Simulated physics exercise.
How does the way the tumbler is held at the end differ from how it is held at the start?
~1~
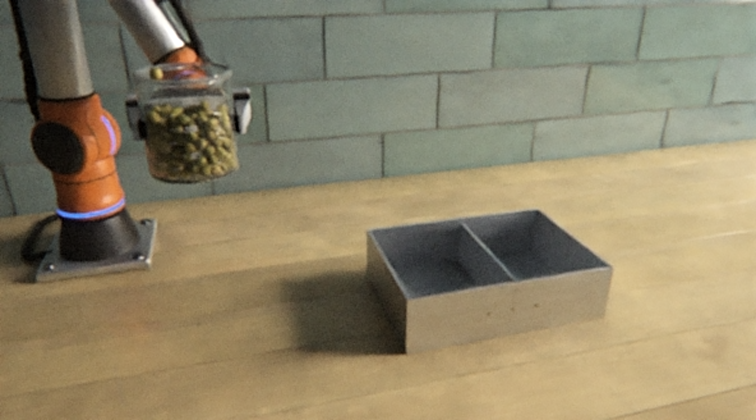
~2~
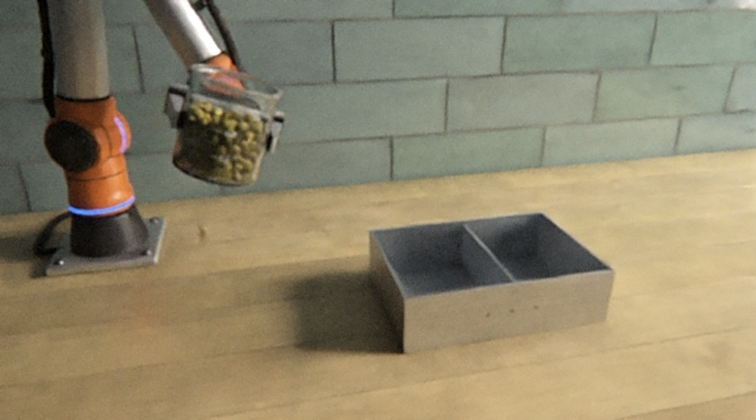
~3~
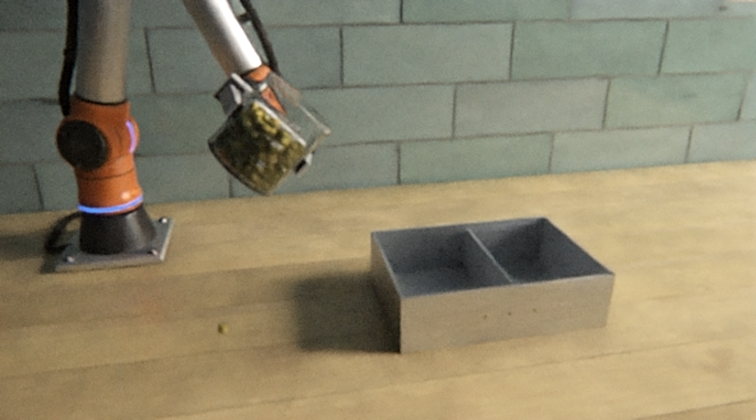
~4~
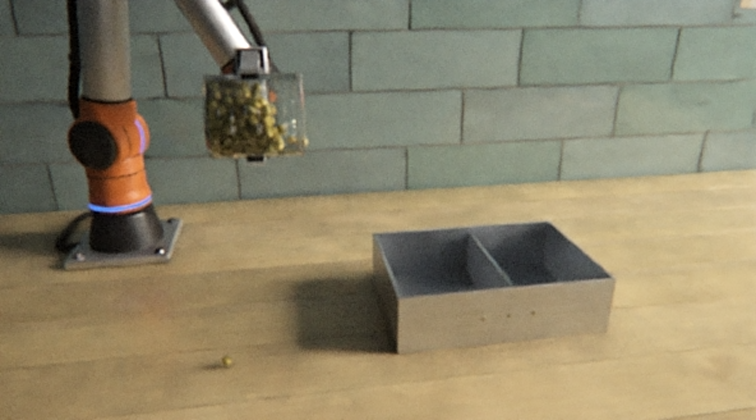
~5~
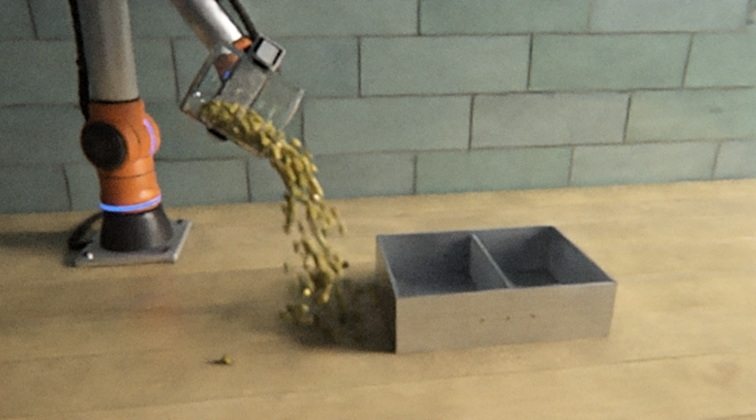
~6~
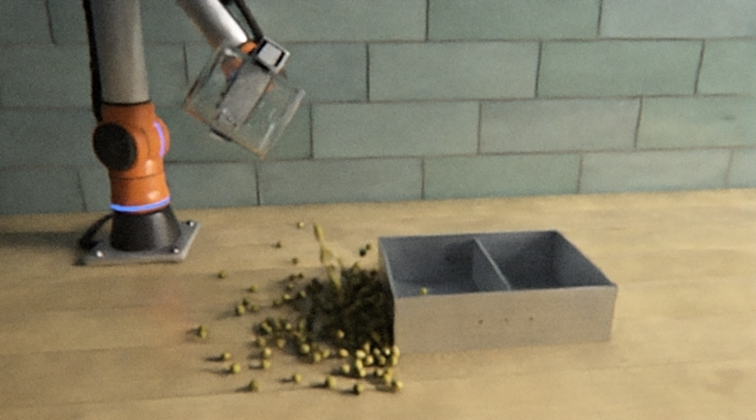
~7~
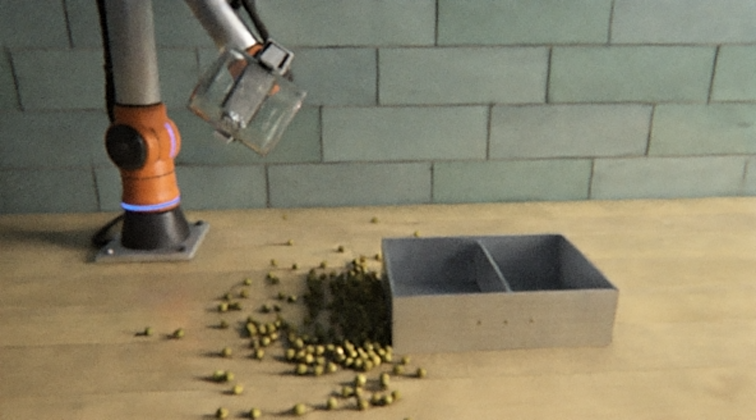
At the start the gripper holds the tumbler upright, and by the end it holds it tipped over, upside down with its mouth pointing downward.
